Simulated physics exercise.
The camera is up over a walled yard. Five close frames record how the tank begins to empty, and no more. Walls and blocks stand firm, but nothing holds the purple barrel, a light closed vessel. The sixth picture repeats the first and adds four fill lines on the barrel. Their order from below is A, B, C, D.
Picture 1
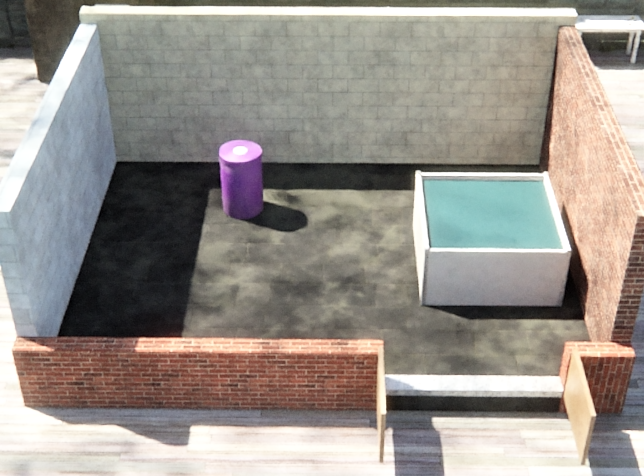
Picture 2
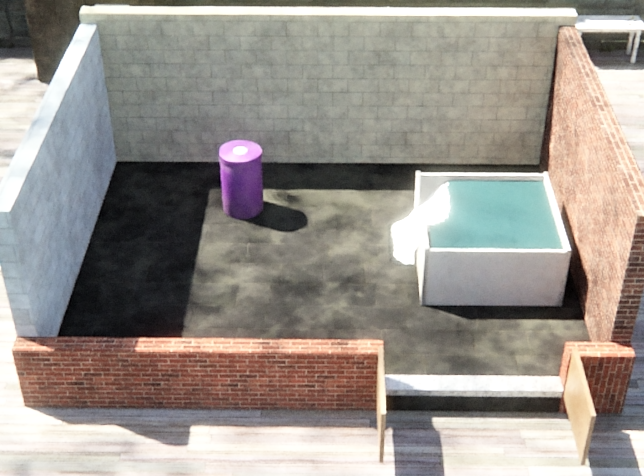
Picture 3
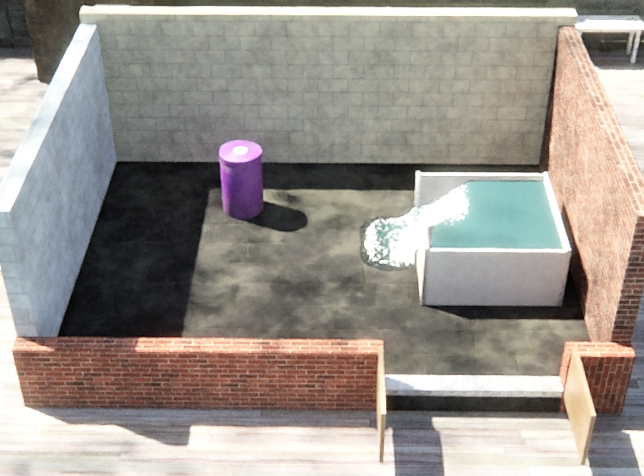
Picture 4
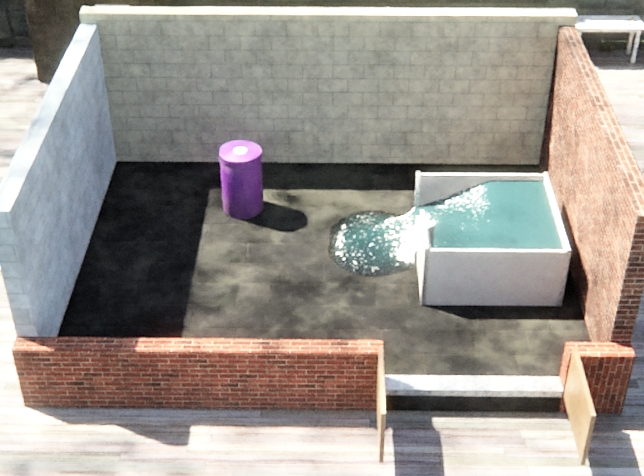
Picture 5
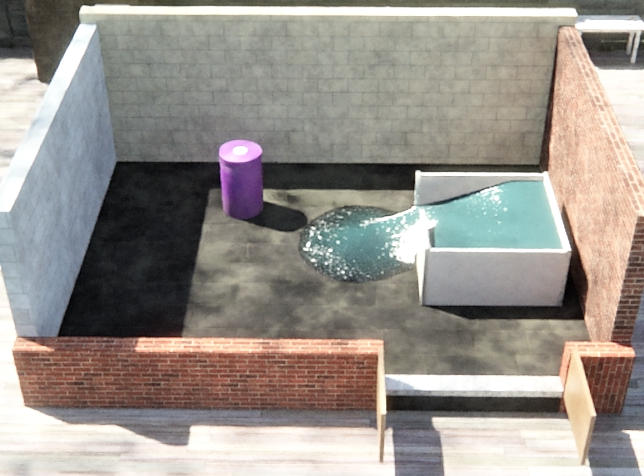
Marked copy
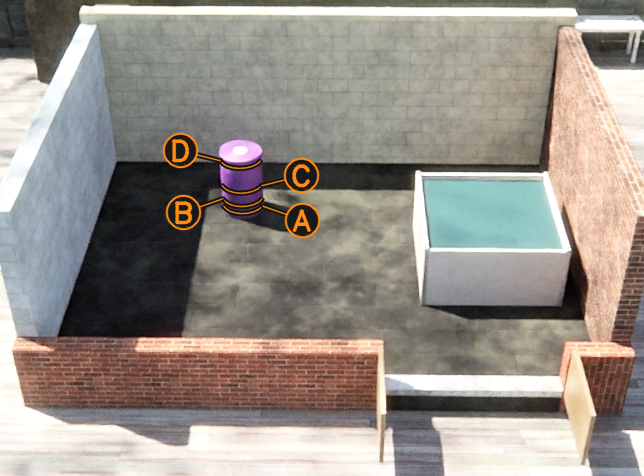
In the video, a white tank full of teal water stands in a walled yard with a purple barrel, and water pours from the tank's left side, spreading leftward across the dark ground in a widening, foamy pool.
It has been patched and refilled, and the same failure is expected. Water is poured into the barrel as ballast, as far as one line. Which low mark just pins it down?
I would pick mark C.
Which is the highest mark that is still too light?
That would be B.
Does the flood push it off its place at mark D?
No, not at all.
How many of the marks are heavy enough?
Two.
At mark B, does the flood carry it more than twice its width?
No, less.
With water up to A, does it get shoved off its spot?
Yes, that goes wrong.
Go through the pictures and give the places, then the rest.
The first picture shows lid of the purple barrel at (240, 151); tank full, its middle at (489, 215); open gate at (474, 344).
In the second picture, 1 % of the ground under water, its edge towards the barrel at (394, 230).
In the third picture, 3 % of the ground under water, its edge towards the barrel at (371, 223).
In the fourth picture, 5 % of the ground under water, its edge towards the barrel at (344, 222).
The fifth picture shows lid of the purple barrel at (240, 151); 8 % of the ground under water, its edge towards the barrel at (307, 233).
In orange, A at (241, 213); B at (241, 206); C at (240, 193); D at (239, 168); from the bottom up A, B, C, D.
For mark A, it is pushed about twice its own width away.
For mark B, it is pushed about its own width away.
For mark C, it does not move.
For mark D, it does not move.
